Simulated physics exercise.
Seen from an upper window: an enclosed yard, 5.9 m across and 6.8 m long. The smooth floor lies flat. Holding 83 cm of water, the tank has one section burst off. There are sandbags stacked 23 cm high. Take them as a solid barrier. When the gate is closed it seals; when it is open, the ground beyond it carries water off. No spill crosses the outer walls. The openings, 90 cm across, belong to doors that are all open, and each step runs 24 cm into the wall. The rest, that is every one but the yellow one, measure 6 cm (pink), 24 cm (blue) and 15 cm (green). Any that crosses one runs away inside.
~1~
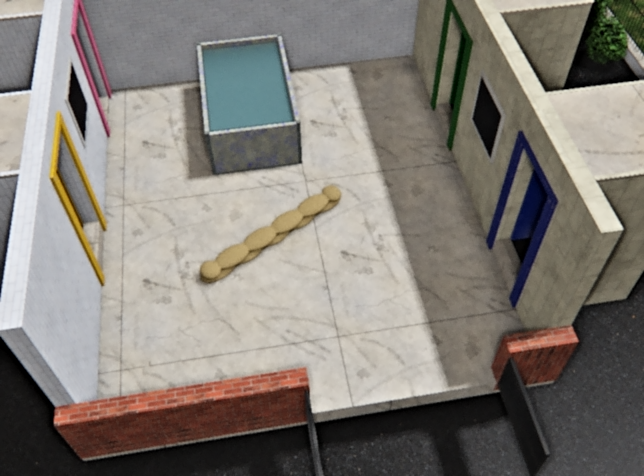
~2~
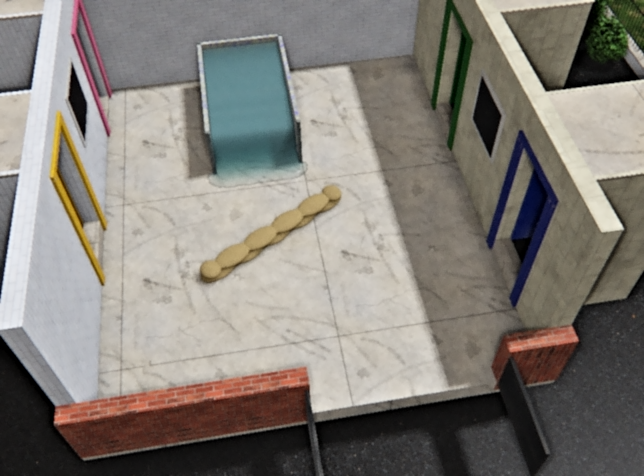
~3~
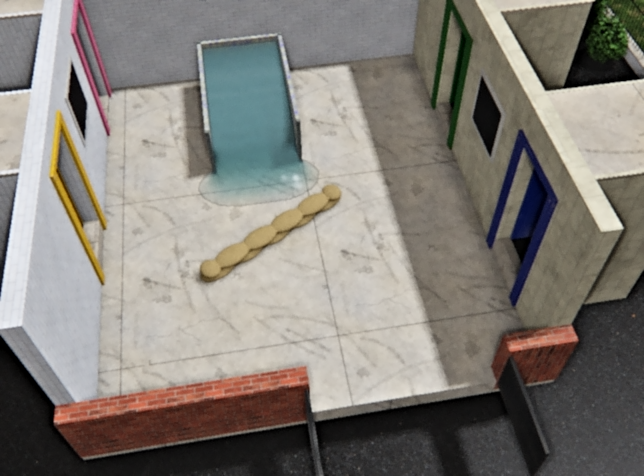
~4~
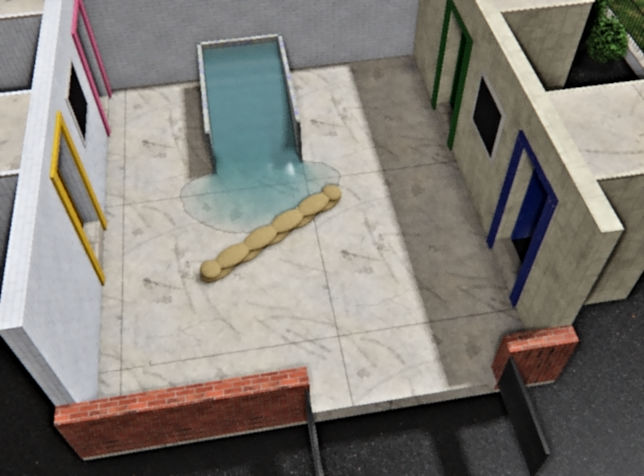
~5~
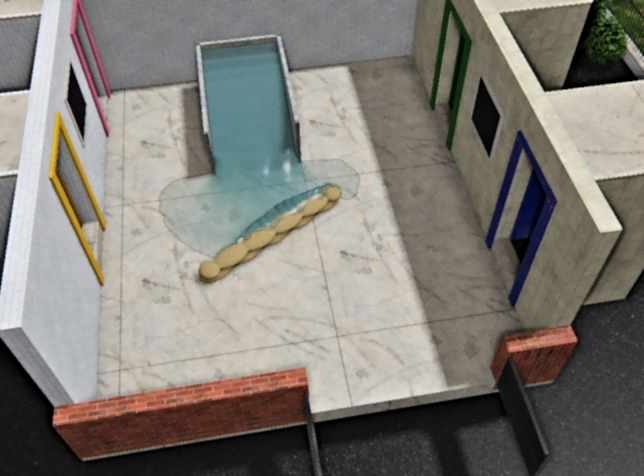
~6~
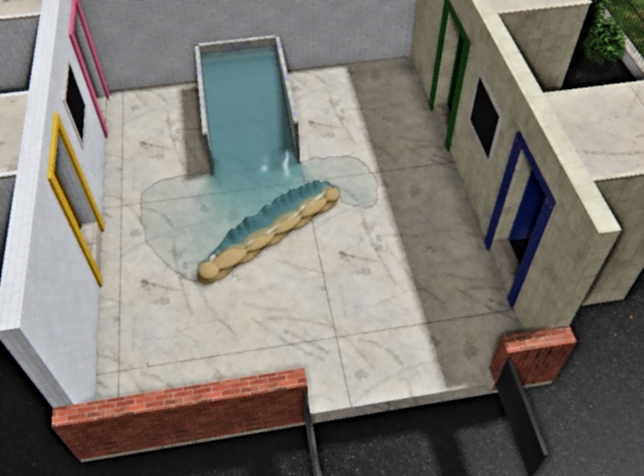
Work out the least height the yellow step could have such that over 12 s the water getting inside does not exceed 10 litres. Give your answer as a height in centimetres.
The least height is about 30 cm.
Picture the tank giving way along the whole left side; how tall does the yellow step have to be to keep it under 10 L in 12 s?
Then the minimum is about 11.0 cm.
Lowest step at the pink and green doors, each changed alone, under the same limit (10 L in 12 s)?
You'd want some 7.0 cm at pink and some 7.5 cm at green.
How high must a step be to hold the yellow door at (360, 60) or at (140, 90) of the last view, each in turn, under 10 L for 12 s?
You'd want roughly 9.0 cm there first, then roughly 9.0 cm.
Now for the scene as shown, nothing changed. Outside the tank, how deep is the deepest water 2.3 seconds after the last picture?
Max depth: Around 36 cm.
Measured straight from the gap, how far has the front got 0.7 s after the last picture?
4.2 metres.
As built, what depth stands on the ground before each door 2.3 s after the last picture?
Depth (cm): Pink 0 / blue 6 / yellow 28 / green 10.
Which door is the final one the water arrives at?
The pink one.
Then, 0.7 s after the last picture water covers 35 % of the floor, deepest (49 cm) near (286, 219); 5 cm at the yellow door, 0 litres in over its 27 cm step.
Then, 2.3 s after the last picture water covers 75 % of the floor, deepest (36 cm) near (95, 431); 28 cm at the yellow door, 14 litres in over its 27 cm step.
Then, 11.3 s after the last picture water covers 95 % of the floor, deepest (12 cm) near (394, 133); 6 cm at the yellow door, 19 litres in over its 27 cm step.
At the yellow door as built, the water peaked near 28 cm, 2.1 s after the last picture.
With a step of 25.5 cm, 26 litres would have come in within the 12 s; with 35 cm, 1 litre. So under 10 litres takes about 30 cm.
